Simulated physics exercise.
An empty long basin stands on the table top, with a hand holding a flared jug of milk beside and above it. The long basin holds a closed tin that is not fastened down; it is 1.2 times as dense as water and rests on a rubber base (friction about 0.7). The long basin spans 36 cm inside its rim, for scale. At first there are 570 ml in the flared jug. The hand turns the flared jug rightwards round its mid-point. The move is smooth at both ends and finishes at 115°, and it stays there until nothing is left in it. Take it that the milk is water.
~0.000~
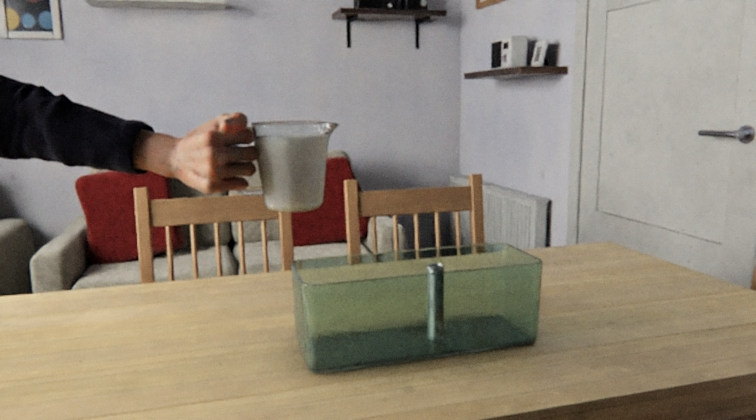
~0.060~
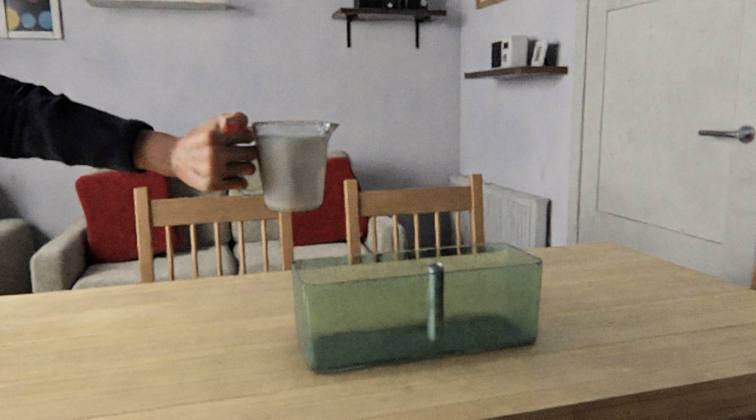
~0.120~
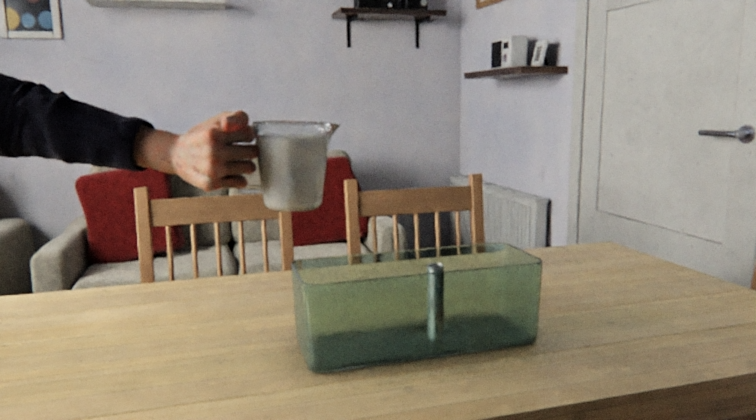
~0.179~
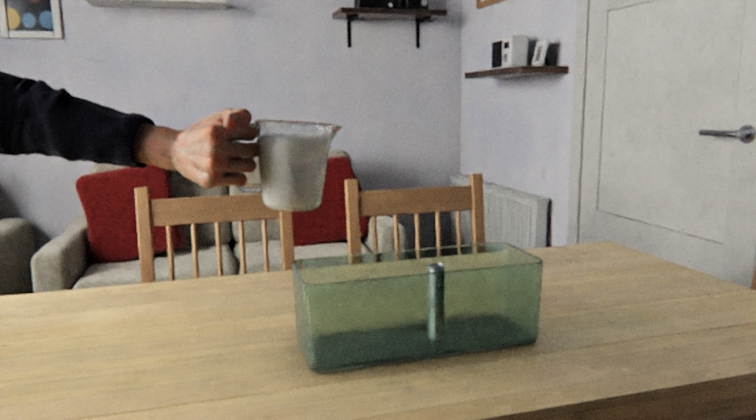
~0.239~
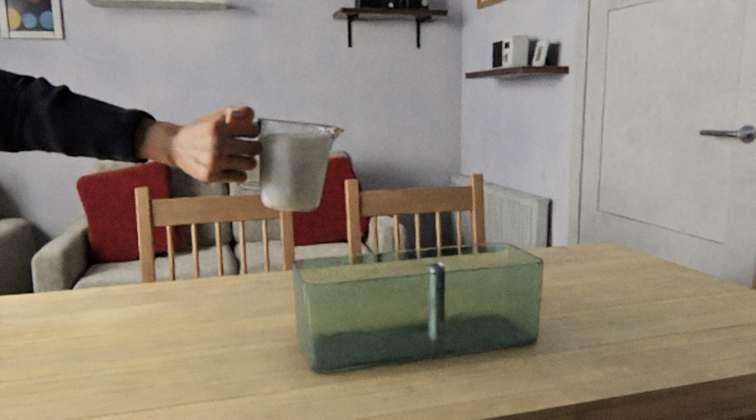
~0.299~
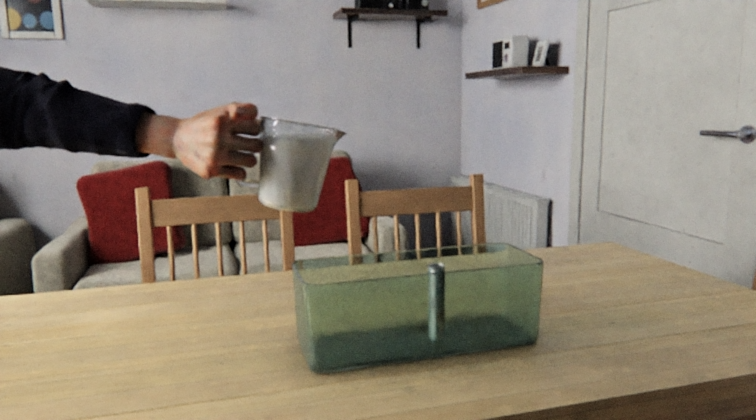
A hand slowly tilts a jug of milk slightly rightwards above a long green basin.
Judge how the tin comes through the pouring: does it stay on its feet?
Looks like it can take it.
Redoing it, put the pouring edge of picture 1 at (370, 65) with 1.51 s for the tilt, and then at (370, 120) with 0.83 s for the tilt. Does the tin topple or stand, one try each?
The tin overturns the first time and overturns the second time.
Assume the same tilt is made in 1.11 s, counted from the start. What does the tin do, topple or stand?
Outcome - the tin stays erect.
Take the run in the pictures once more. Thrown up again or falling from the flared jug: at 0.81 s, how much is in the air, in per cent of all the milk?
Estimate: About 16 % of all of it.
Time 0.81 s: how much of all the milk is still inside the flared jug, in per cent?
Near 76 in a hundred.
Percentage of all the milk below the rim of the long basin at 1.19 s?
Close to 68 in a hundred.
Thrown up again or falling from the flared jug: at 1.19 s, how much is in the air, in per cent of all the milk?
About 16 % of the total.
Then, 0.81 s in, the tilt is 64° and 75 per cent is still to pour; the tin stands where it began.
Then, 1.19 s in, the tilt is 103° and 15 per cent is still to pour; the tin stands where it began.
Then, 1.58 s in, the tilt is 115° and 0 per cent is still to pour; the tin stands where it began.
Then, 2.01 s in, the tilt is 115° and 0 per cent is still to pour; the tin stands where it began.
Finally, the tin stands where it began.
